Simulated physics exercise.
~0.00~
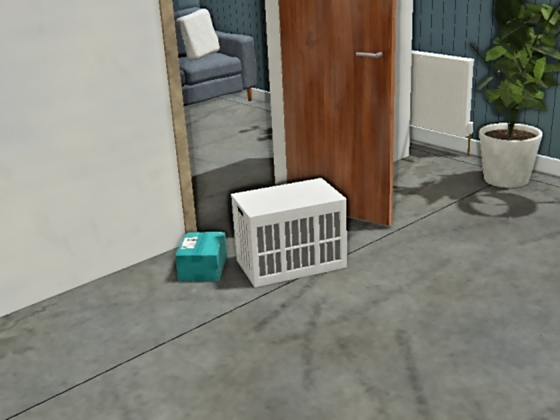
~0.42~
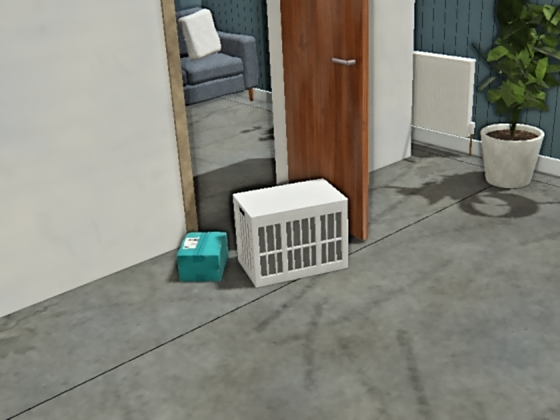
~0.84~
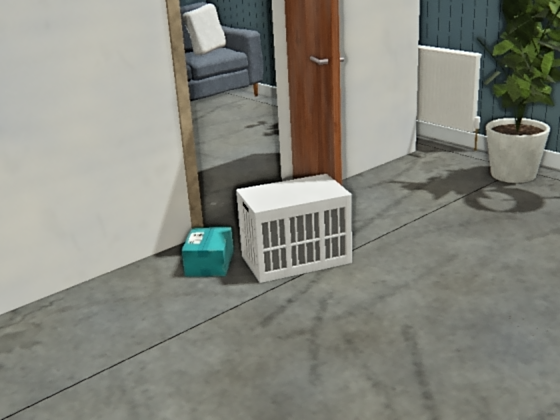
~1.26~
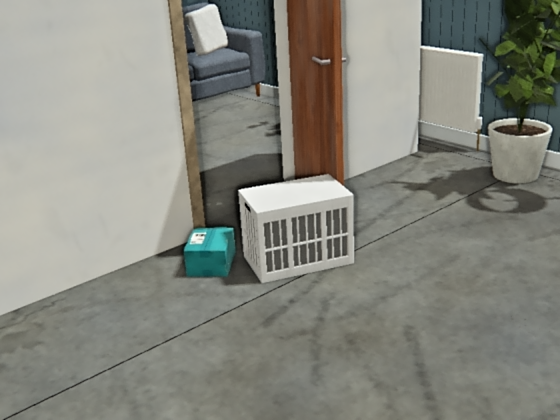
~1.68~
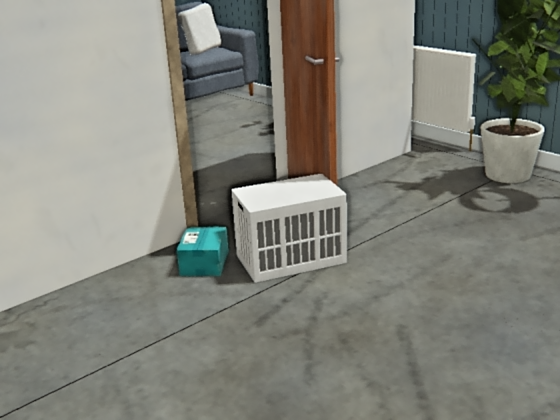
The brown wooden door swung left partway towards its doorway, where a slatted white box and a small turquoise package sat on the grey floor, then stopped at the white box and stayed open, with neither item shifting.
